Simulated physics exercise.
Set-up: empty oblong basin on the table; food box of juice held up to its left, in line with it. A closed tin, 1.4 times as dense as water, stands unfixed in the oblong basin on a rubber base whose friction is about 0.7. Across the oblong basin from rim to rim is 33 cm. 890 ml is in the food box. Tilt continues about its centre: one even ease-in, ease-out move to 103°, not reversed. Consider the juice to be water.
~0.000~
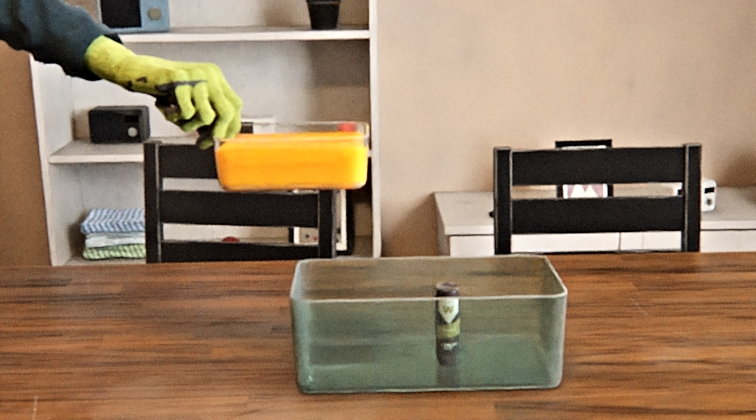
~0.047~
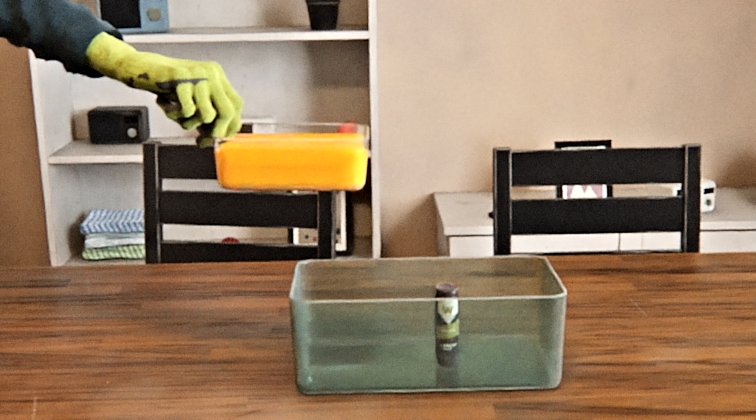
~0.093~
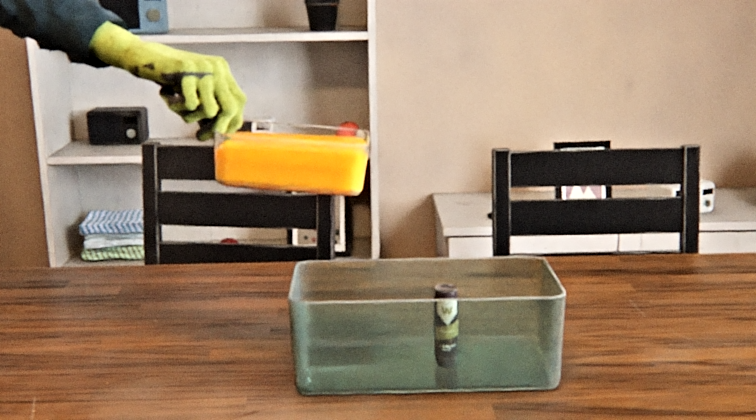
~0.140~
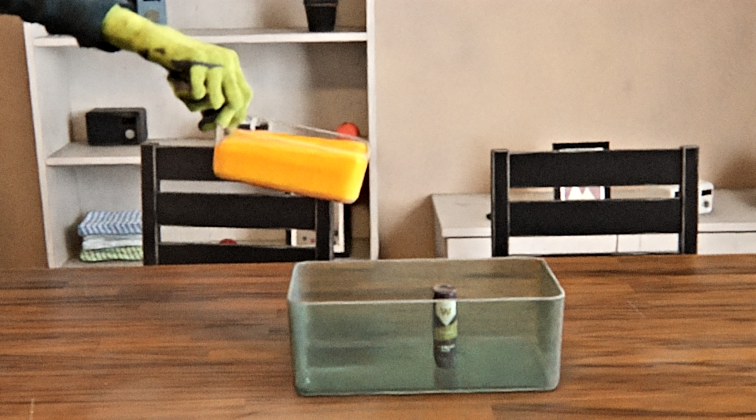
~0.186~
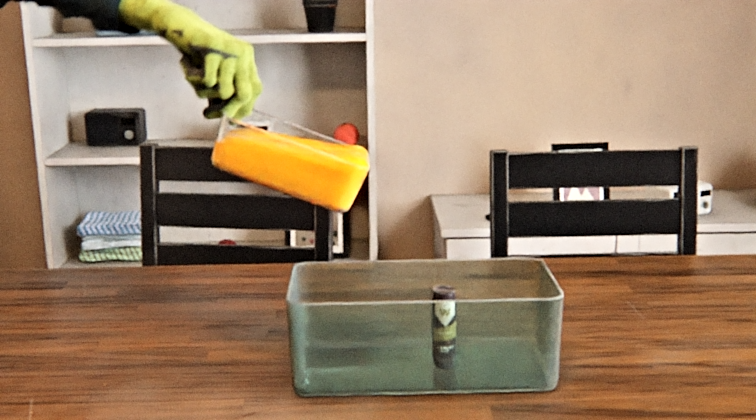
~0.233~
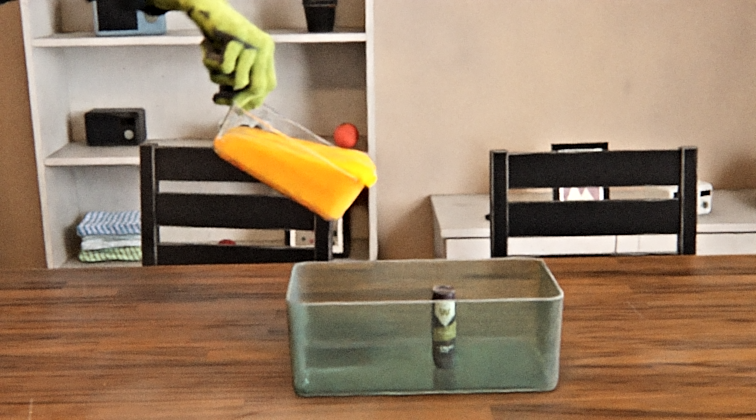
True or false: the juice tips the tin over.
True.
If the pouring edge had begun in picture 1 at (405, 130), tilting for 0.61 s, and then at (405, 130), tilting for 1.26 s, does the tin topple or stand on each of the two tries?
The tin stays vertical the first time and stays vertical the second time.
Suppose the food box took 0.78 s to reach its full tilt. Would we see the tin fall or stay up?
It stays steady, then.
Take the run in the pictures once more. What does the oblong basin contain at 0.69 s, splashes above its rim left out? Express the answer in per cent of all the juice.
It works out near 90 per cent.
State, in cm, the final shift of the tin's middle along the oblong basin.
Roughly 5.5 cm.
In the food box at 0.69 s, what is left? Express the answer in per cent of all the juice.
1 %.
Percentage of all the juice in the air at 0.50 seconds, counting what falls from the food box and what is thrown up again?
Around 46 in a hundred.
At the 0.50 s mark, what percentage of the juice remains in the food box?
I reckon about 8 in a hundred is still held.
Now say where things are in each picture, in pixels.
Tilt 0°; pouring edge (367, 131); surface from (222, 142) to (365, 139); the oblong basin's rim runs from (294, 281) to (556, 275); the tin's top is at (448, 290), in the first frame.
Tilt 2°; pouring edge (367, 133); surface from (222, 141) to (365, 141), in the second frame.
Tilt 6°; pouring edge (368, 140); surface from (222, 139) to (365, 144), in the third frame.
Tilt 13°; pouring edge (368, 150); surface from (222, 137) to (366, 148), in the fourth frame.
Tilt 22°; pouring edge (367, 162); surface from (223, 135) to (365, 156); 2 per cent is over the edge, in the fifth frame.
Tilt 33°; pouring edge (365, 176); surface from (221, 132) to (344, 157); 8 per cent is over the edge, in the sixth frame.
By 0.50 s the tilt is 94° and 8 per cent is still to pour; the tin stands where it began.
By 0.69 s the tilt is 103° and 1 per cent is still to pour; the tin leans 11°.
By 0.89 s the tilt is 103° and 0 per cent is still to pour; the tin leans 7°.
By 1.11 s the tilt is 103° and 0 per cent is still to pour; the tin leans 38°.
At rest the tin lies on its side.
